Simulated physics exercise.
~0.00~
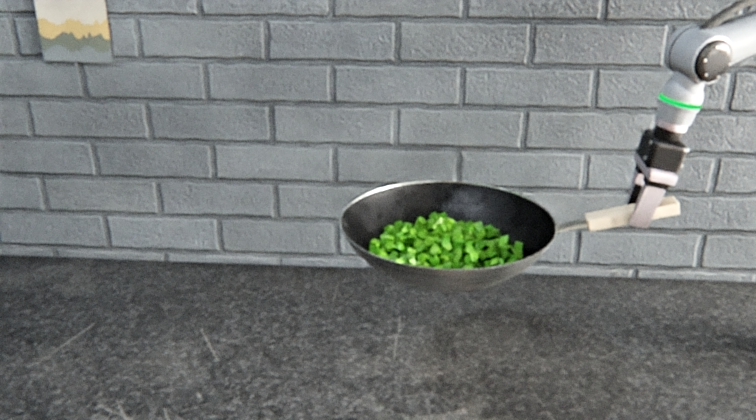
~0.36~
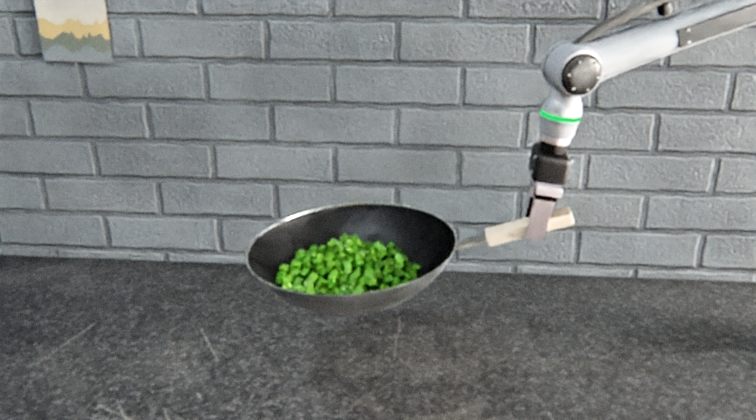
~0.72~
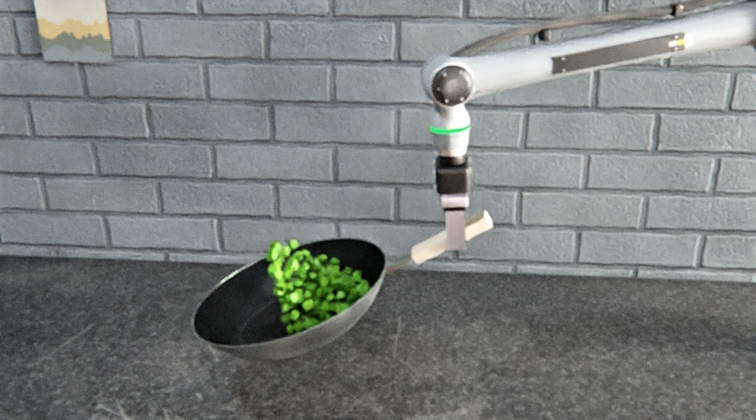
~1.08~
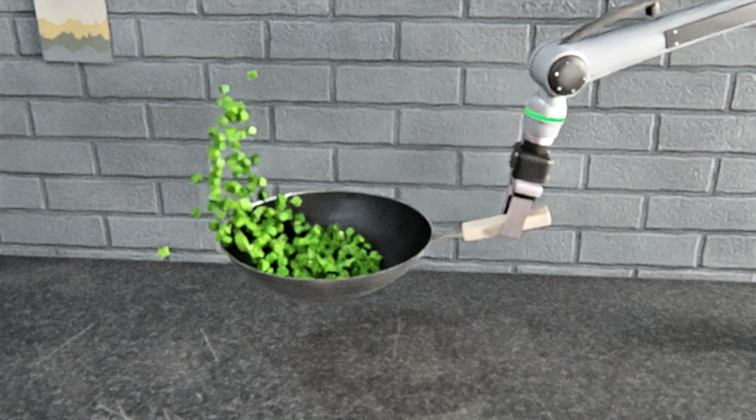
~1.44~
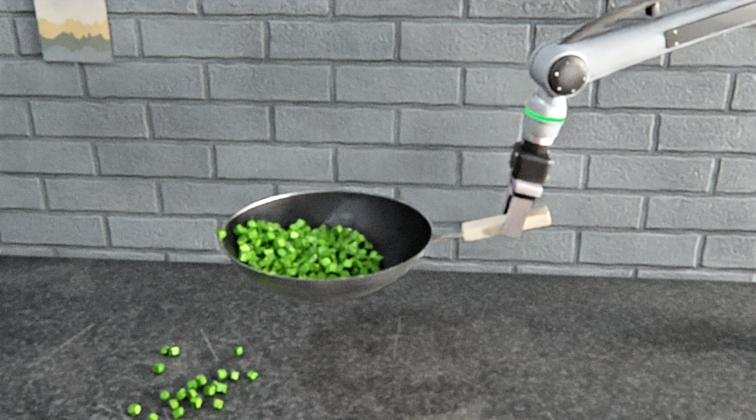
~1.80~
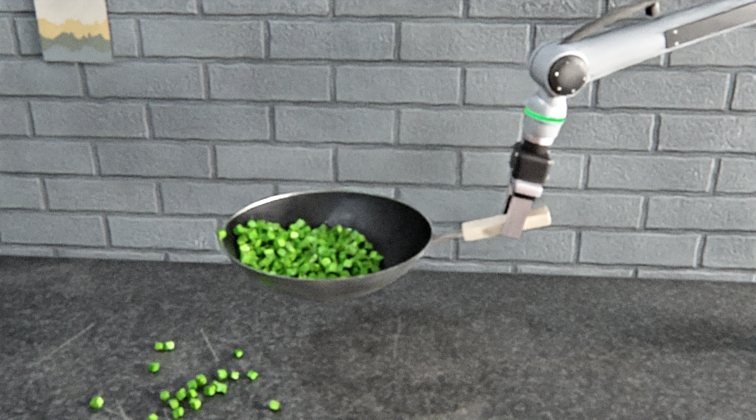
Above a dark speckled counter by a grey brick wall, a robot arm carried a pan of green vegetable dice leftward, dipped and jerked it back up, tossing the pieces; most stayed in the pan, but some spilled onto the counter.
